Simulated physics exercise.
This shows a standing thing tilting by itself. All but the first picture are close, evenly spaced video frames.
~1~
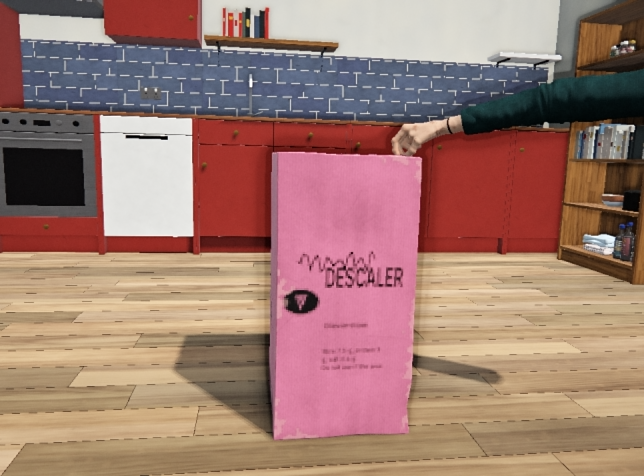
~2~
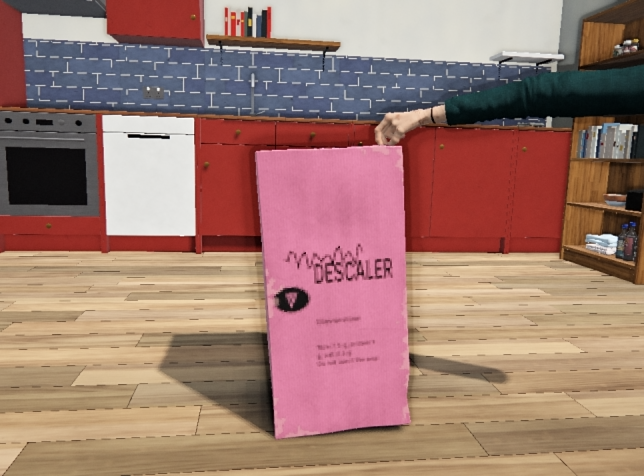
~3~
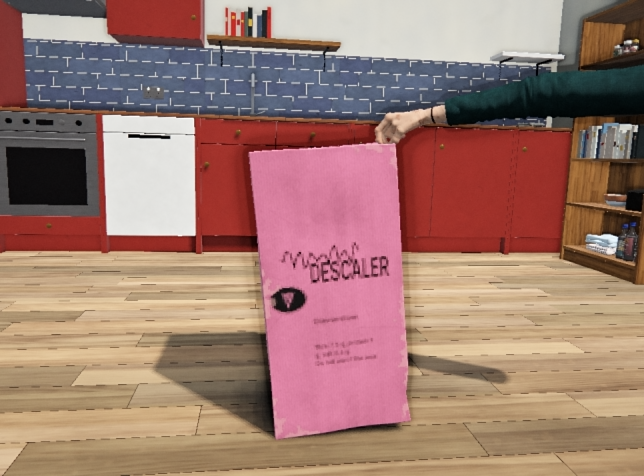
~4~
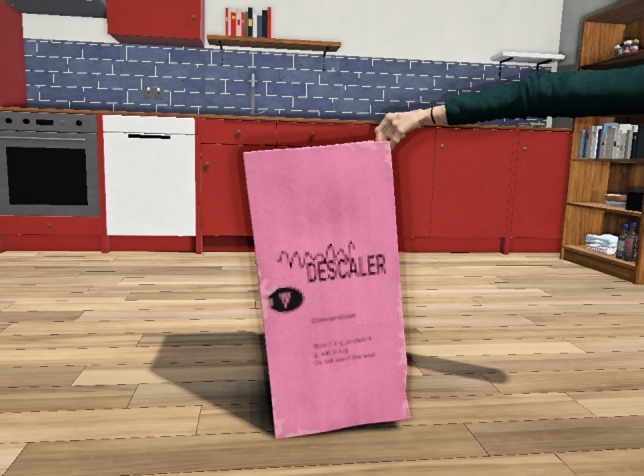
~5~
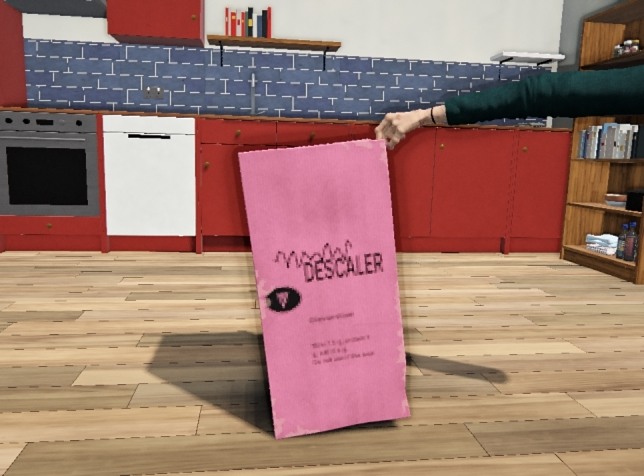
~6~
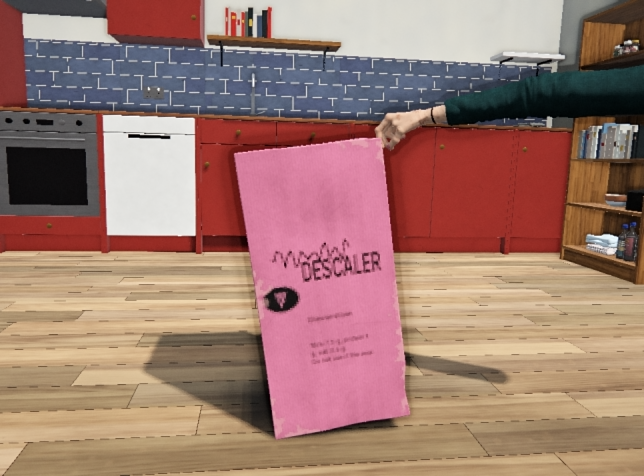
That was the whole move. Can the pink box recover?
Here the pink box returns to its base.
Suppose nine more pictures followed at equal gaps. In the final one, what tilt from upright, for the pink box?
About 8°.
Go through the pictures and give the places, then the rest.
In the first frame, pink box (336, 284) upright.
In the second frame, pink box (328, 279) 4° off upright.
In the third frame, pink box (325, 279) 6° off upright.
In the fourth frame, pink box (323, 278) 7° off upright.
In the fifth frame, pink box (320, 277) 8° off upright.
In the sixth frame, pink box (319, 276) 8° off upright.
Then, 0.24 s after the last picture, pink box 6° off upright near (325, 279).
Then, 0.36 s after the last picture, pink box 2° off upright near (343, 282).
Then, 0.60 s after the last picture, pink box upright near (335, 283).
At rest, the pink box settles on its feet, near (338, 284).
